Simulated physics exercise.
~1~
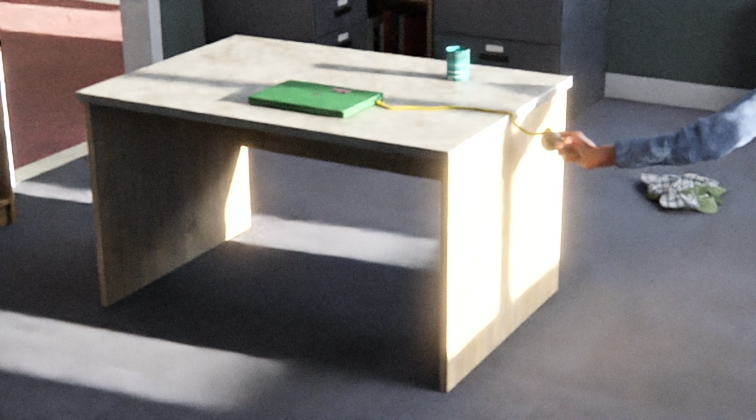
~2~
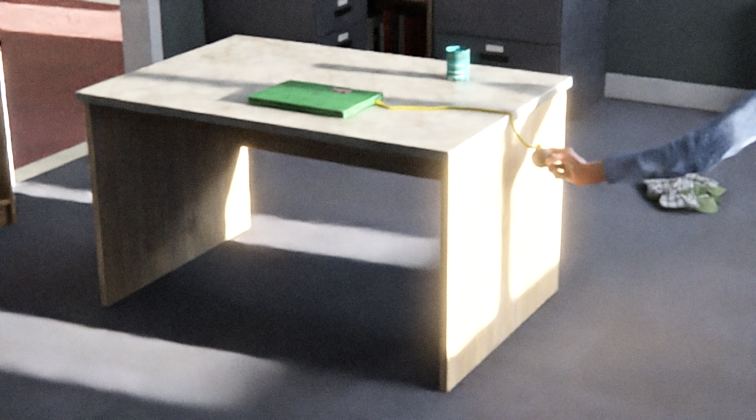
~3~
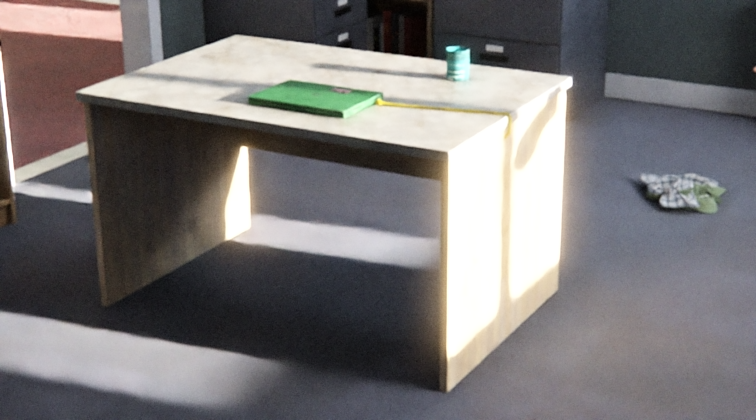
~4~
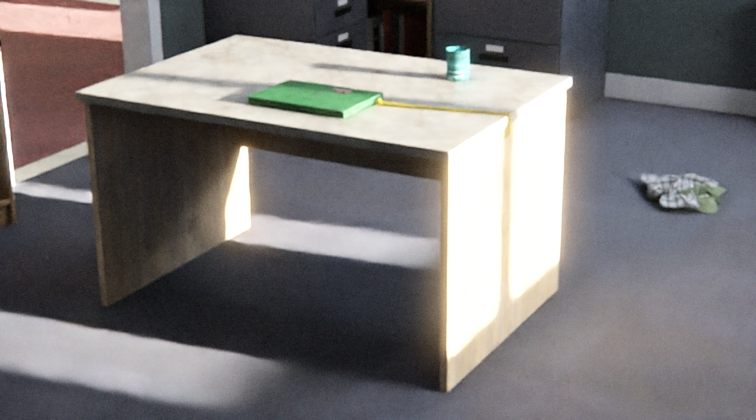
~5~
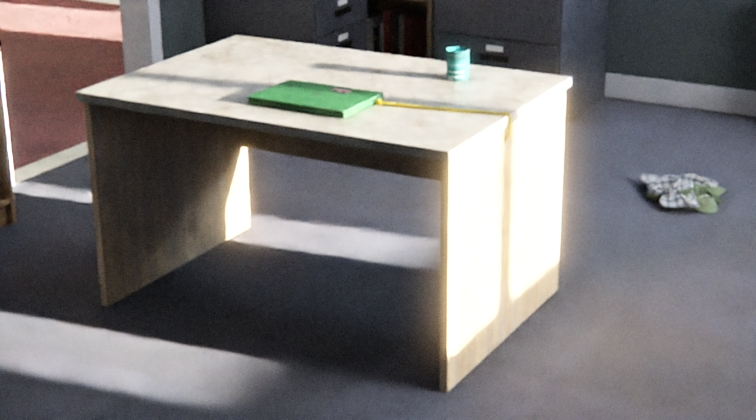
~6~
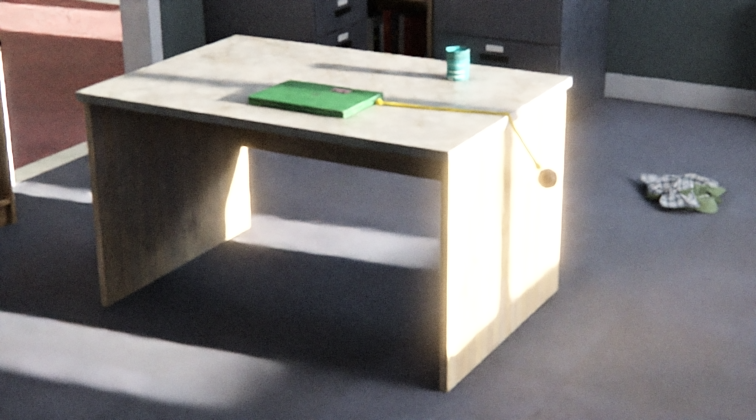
In an office with a dark floor and filing cabinets behind, a fixed, slightly raised view looks onto a pale wooden desk in patches of sunlight. A green laptop lies near the middle of the desktop, a turquoise cup stands toward the back right, and a crumpled patterned cloth lies on the floor at right. A yellow cord runs from the laptop over the right edge to a small brown ball held by a hand. The hand moves the ball left and down, then lets go and withdraws. The ball goes out of sight, then reappears to the right, dangling from the cord above the floor, while laptop and cup stay put.
